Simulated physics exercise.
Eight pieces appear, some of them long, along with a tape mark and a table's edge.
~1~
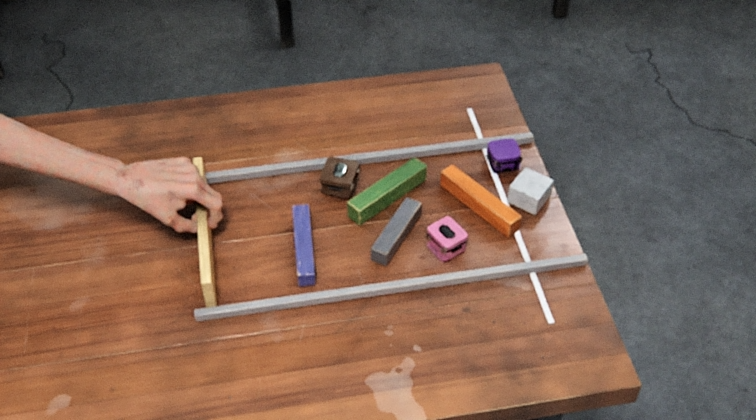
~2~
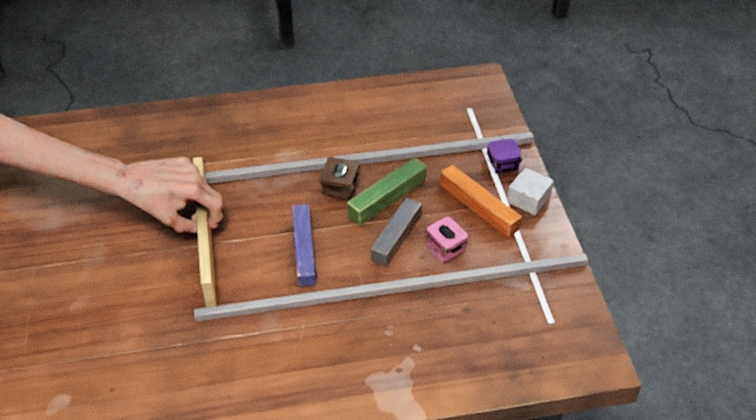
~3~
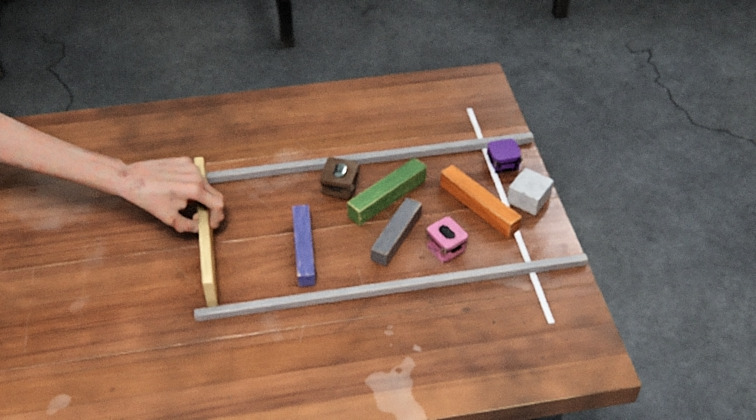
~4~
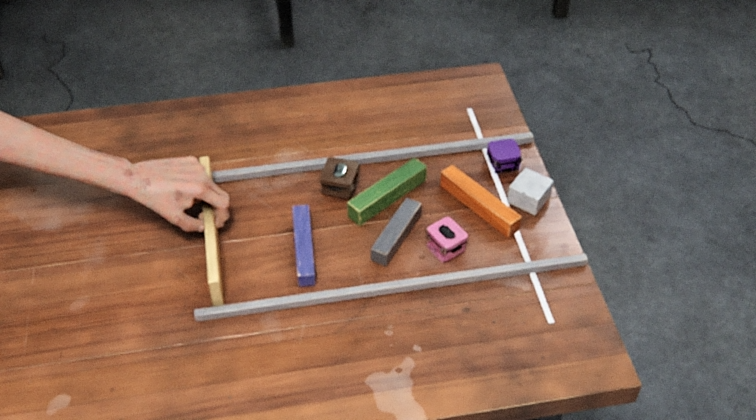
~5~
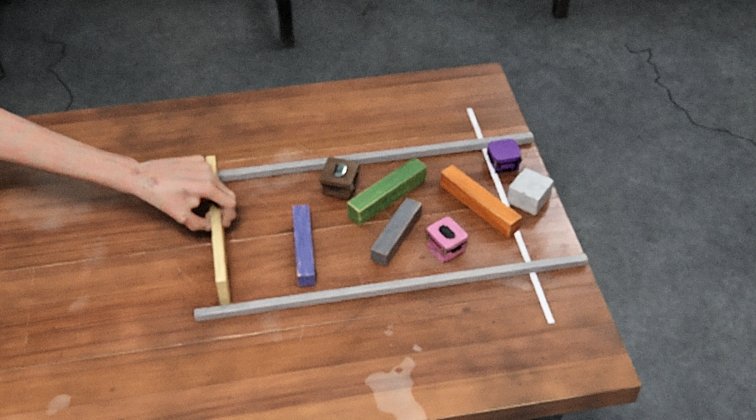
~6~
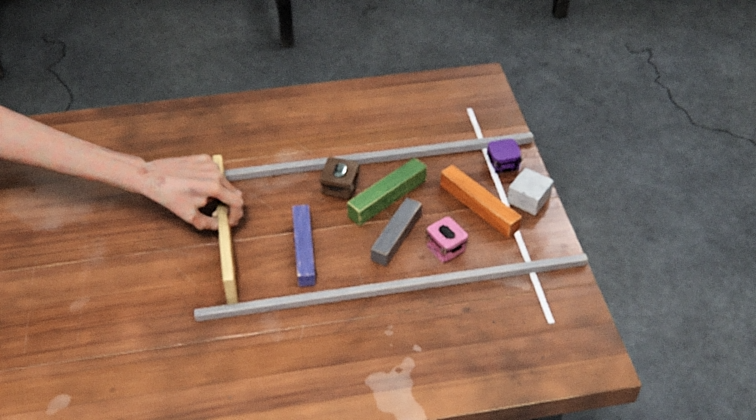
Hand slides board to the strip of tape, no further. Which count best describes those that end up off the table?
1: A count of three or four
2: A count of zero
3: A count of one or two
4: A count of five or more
The answer is 1.
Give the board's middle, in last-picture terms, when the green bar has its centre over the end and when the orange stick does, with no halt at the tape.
The middle is at (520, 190) when it's the green bar, and at (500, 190) when it's the orange stick.
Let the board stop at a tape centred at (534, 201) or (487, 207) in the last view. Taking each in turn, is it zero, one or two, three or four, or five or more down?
One after the other: At least five, then 1 or 2.
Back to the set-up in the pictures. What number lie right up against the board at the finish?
2.
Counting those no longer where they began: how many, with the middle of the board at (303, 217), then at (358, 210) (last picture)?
So far 1, and 4 at the second.
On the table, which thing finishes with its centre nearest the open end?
It's the pink case.
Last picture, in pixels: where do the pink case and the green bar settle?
One ends up near (576, 238) and the other near (534, 169).
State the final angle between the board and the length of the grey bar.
Roughly 20 degrees.
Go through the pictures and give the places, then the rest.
In the first frame, white block (530, 191); purple case (504, 156); orange stick (480, 200); board (204, 230); tape (506, 204).
In the second frame, purple case (504, 157); blue bar (304, 245).
In the third frame, orange stick (480, 201); board (206, 230).
In the fourth frame, white block (530, 191); green bar (388, 191).
In the fifth frame, purple case (504, 157); grey bar (397, 231).
In the sixth frame, white block (530, 191); purple case (504, 157); orange stick (480, 201); board (225, 227); tape (506, 204).
Soon after, none off yet; white block at rest near (530, 191); purple case at rest near (504, 157); orange stick at rest near (480, 201).
In the end, the number that fall off is three or four; gone, orange stick, purple case and white block.
